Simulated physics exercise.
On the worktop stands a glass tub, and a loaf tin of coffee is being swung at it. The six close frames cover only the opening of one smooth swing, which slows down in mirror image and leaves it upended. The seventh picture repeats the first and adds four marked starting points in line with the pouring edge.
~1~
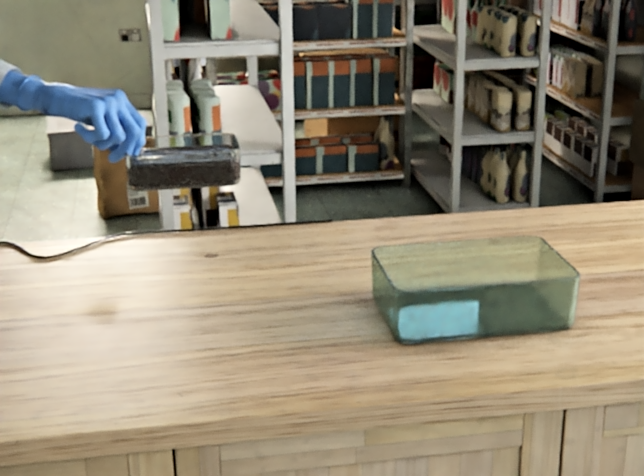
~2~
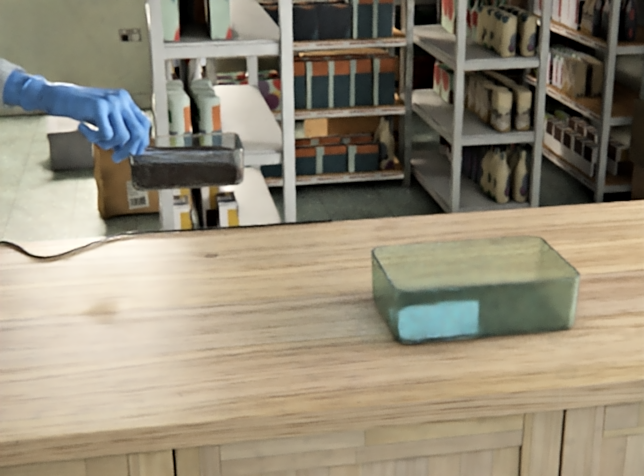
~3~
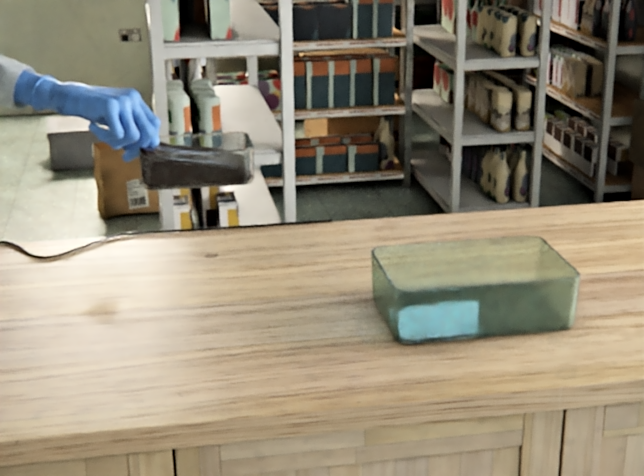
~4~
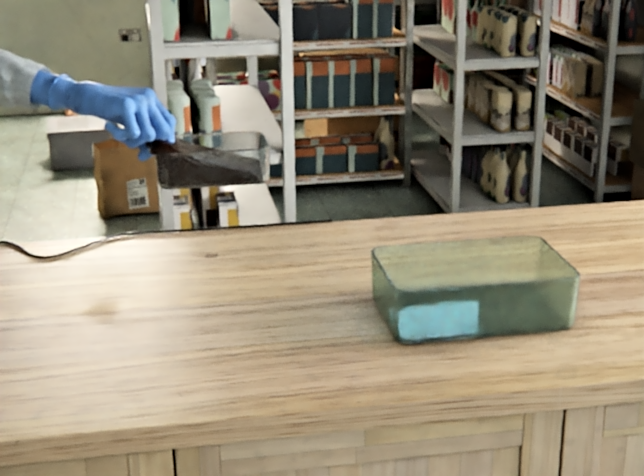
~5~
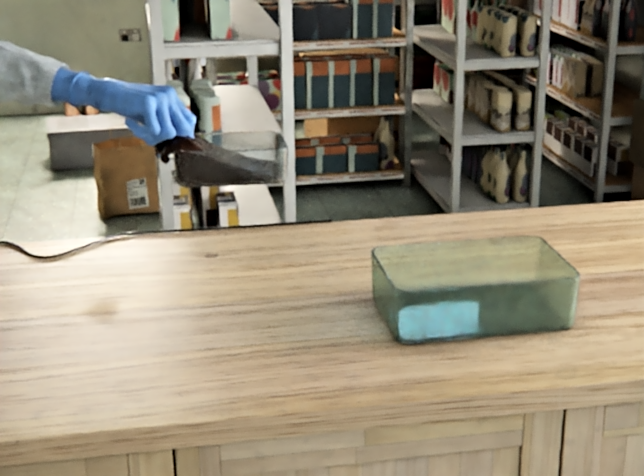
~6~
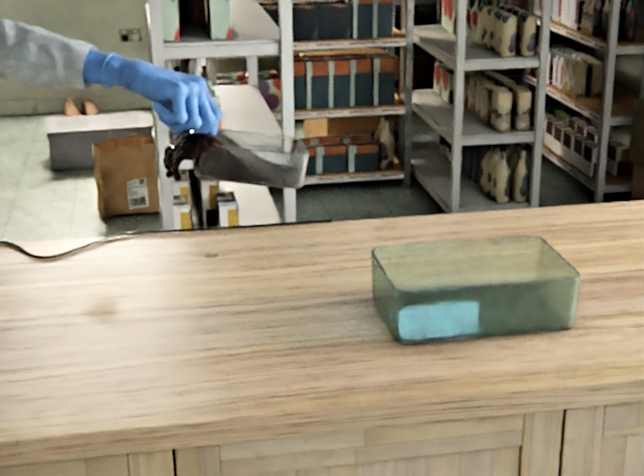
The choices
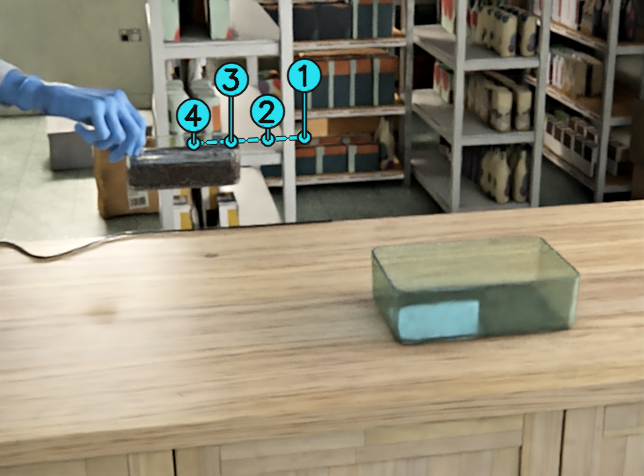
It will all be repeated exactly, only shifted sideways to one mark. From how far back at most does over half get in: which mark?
The answer is spot 2.
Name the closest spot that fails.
Spot 3.
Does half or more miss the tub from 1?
No, not at all.
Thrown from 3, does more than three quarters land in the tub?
No, it does not.
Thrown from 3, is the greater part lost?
Yes, that goes wrong.
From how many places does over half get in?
Two of the four.
On the marked copy, 1 at (304, 137); 2 at (267, 139); 3 at (231, 141); 4 at (193, 143).
For spot 1, about 74 % lands in the tub, 19 % falls short and 7 % goes beside or beyond.
For spot 2, about 63 % lands in the tub, 31 % falls short and 6 % goes beside or beyond.
For spot 3, about 36 % lands in the tub, 59 % falls short and 5 % goes beside or beyond.
For spot 4, about 16 % lands in the tub, 80 % falls short and 3 % goes beside or beyond.
